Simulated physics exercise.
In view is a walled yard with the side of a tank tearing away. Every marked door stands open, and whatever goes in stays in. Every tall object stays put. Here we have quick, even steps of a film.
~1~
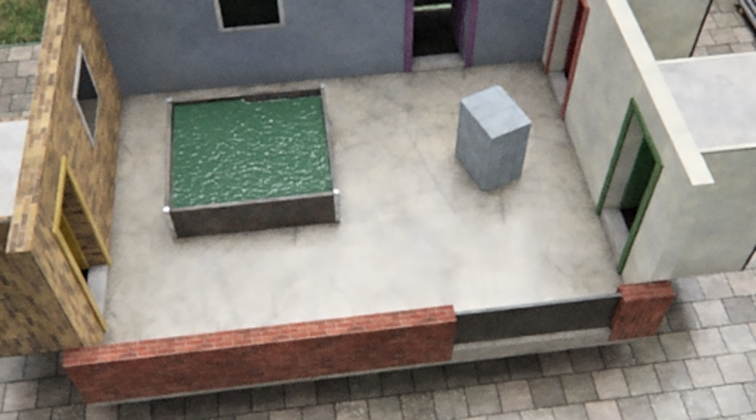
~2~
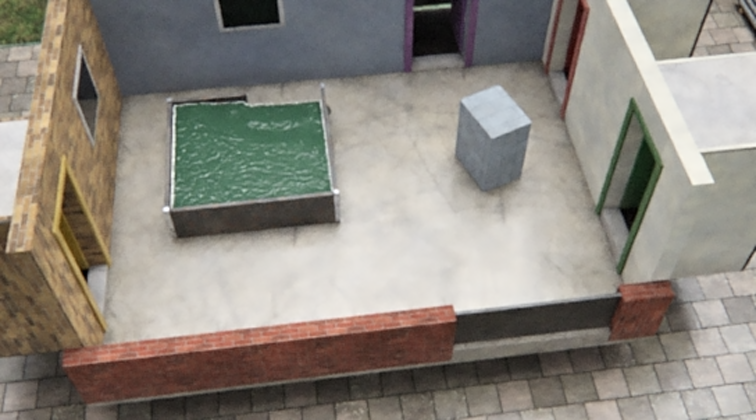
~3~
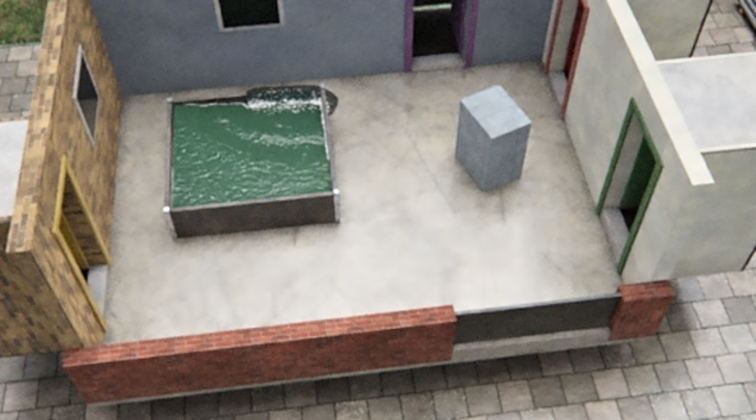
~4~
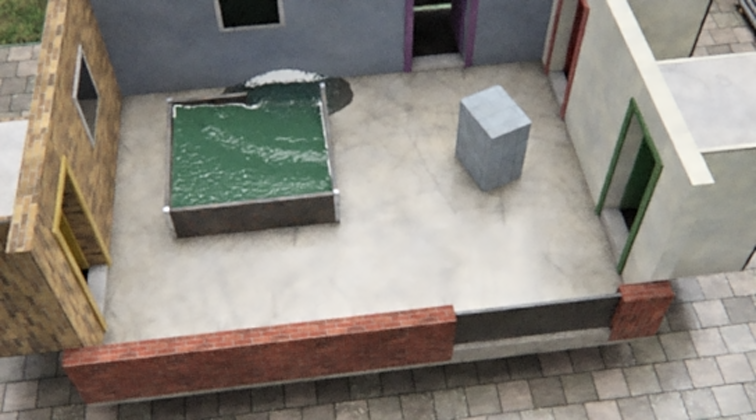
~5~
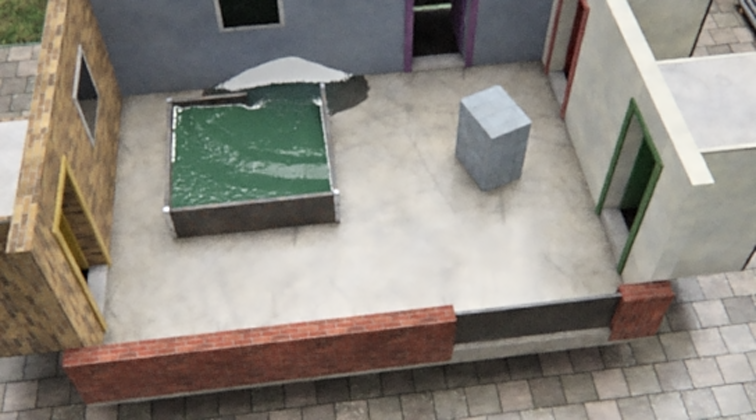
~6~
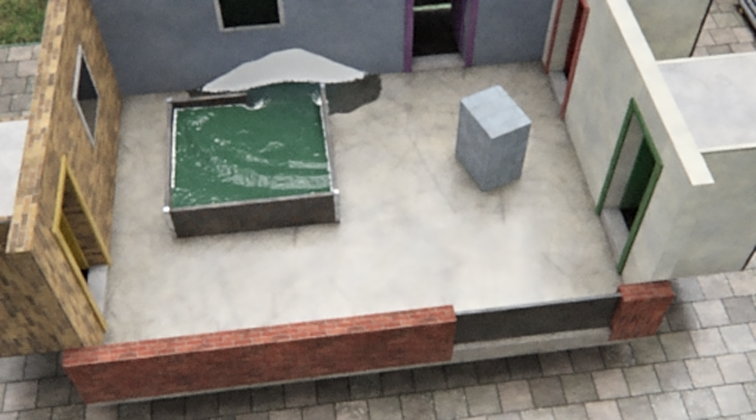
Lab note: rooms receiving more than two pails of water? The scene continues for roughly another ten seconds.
Result: Green door within two pails; red door above two pails; yellow door within two pails; purple door within two pails.
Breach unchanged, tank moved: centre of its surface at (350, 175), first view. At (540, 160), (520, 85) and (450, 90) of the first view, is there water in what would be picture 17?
Parched, soaked, soaked.
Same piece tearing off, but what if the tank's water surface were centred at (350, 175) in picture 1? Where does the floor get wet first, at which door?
First: The one in purple.
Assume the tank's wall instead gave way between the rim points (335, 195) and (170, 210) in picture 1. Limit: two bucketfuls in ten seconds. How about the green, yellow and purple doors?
Outcome - green door: Short of the mark, yellow door: Past the mark, purple door: Short of the mark.
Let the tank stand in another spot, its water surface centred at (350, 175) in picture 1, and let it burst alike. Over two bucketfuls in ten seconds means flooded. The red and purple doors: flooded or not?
Then: The red door passes that mark, the purple door takes more.
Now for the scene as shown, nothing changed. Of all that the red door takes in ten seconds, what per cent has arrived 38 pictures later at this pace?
My guess is about 85 %.
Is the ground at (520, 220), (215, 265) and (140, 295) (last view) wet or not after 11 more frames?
Result, in that order: Not wetted / not wetted / not wetted.
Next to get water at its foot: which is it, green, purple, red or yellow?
I'd go with the one in purple.
A moment on, water covers 15 % of the floor; the green door not reached, the red door not reached, the yellow door not reached, the purple door wet at the sill, nothing in.
Next, water covers 30 % of the floor; the green door not reached, the red door wet at the sill, nothing in, the yellow door not reached, the purple door wet at the sill, nothing in.
Then, water covers 45 % of the floor; the green door wet at the sill, nothing in, the red door far over two buckets in, the yellow door wet at the sill, nothing in, the purple door wet at the sill, nothing in.
Later, water covers 75 % of the floor; the green door wet at the sill, nothing in, the red door far over two buckets in, the yellow door wet at the sill, nothing in, the purple door wet at the sill, nothing in.
In the end, water covers 95 % of the floor; the green door wet at the sill, nothing in, the red door far over two buckets in, the yellow door wet at the sill, nothing in, the purple door wet at the sill, nothing in.
